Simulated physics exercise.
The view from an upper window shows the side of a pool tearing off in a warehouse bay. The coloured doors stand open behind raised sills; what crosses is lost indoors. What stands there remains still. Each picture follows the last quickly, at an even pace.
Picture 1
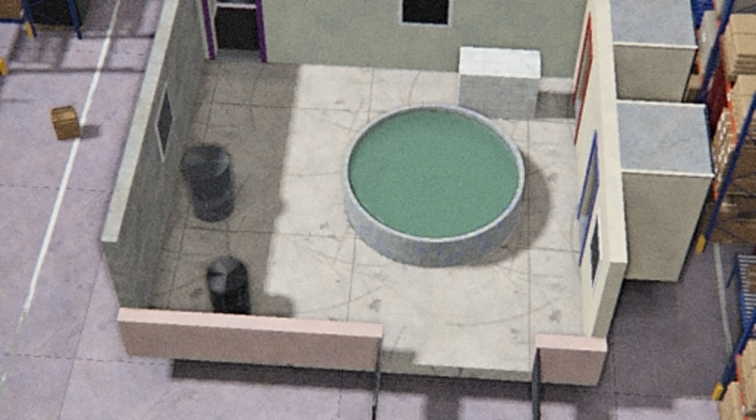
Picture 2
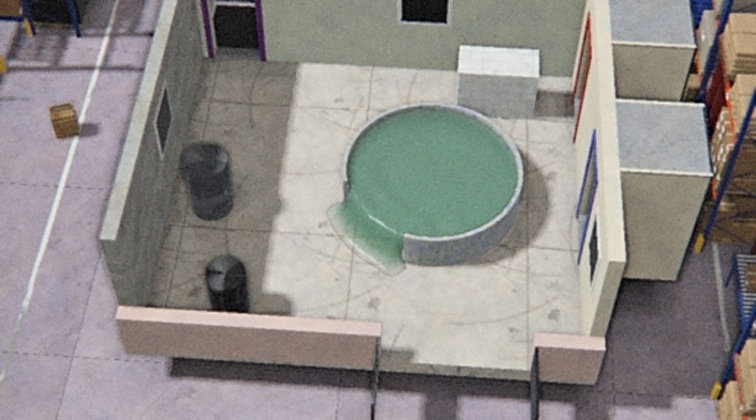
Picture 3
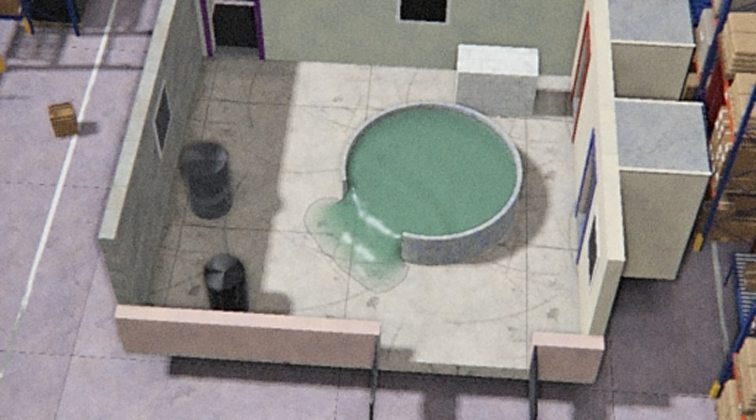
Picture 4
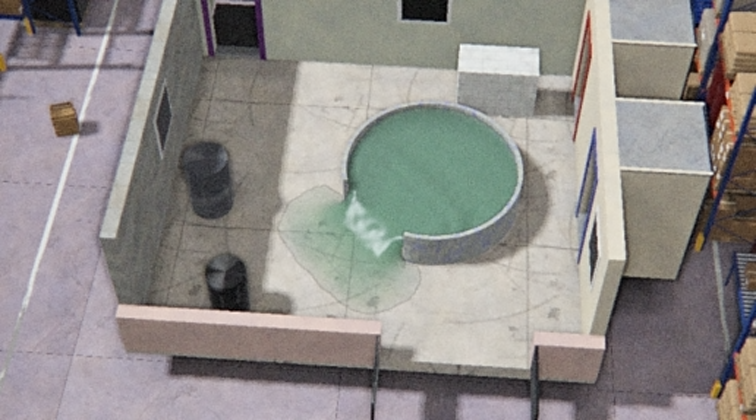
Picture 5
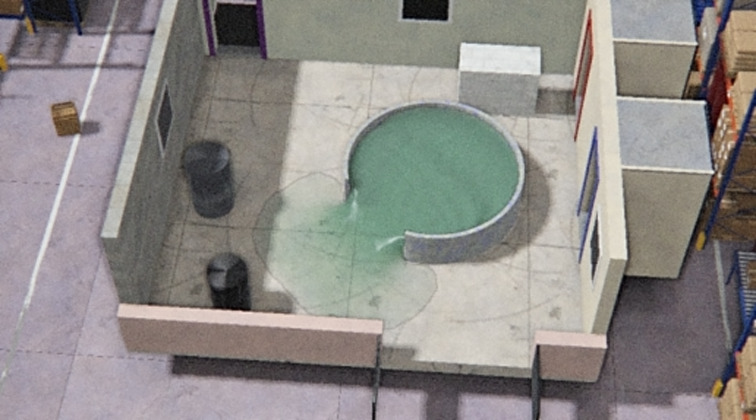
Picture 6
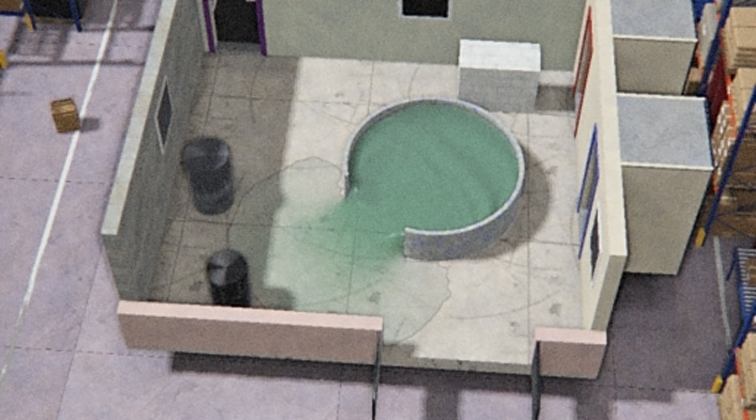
At the start, a round pool of still green water sits in a walled bay beside two dark barrels. A section of its lower left side opens, and water pours through the gap, foaming white as it spreads. The pale green sheet then widens across the floor around the nearer barrel.
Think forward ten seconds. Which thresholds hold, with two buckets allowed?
One by one: The red door will receive two buckets or fewer; the blue door will receive two buckets or fewer; the purple door will receive over two buckets.
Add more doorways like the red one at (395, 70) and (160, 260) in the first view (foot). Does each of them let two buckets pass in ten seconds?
First falls short, then exceeds it.
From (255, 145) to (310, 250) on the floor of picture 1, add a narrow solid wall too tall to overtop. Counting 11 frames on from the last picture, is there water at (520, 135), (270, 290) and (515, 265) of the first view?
Listed order: Spared, swamped, spared.
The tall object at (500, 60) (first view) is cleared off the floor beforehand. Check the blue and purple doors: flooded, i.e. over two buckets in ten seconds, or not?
Blue door: Remains below; purple door: Tops the limit.
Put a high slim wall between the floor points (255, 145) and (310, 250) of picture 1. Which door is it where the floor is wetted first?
My pick is the purple-painted one.
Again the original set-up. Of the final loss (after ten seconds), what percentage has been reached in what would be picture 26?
Share gone by then: About 10 %.
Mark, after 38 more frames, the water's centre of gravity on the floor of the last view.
I'd mark it close to (338, 219).
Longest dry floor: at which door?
It's the one in red.
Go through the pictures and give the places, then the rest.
The first frame shows still water in the round pool at (433, 172).
In the second frame, water pours out at (367, 231) and has run to (341, 206).
In the third frame, the front is at (315, 208), out from the gap at (366, 231).
In the fourth frame, the front is at (293, 206), out from the gap at (367, 232).
In the fifth frame, water pours out at (368, 231) and has run to a hidden place.
In the sixth frame, the front is at a hidden place, out from the gap at (368, 227).
A moment on, water covers 30 % of the floor; the red door not reached, the blue door not reached, the purple door not reached.
Next, water covers 30 % of the floor; the red door not reached, the blue door not reached, the purple door not reached.
Then, water covers 45 % of the floor; the red door not reached, the blue door not reached, the purple door not reached.
Later, water covers 85 % of the floor; the red door not reached, the blue door wet at the sill, nothing in, the purple door far over two buckets in.
In the end, water covers 100 % of the floor; the red door wet at the sill, nothing in, the blue door wet at the sill, nothing in, the purple door far over two buckets in.
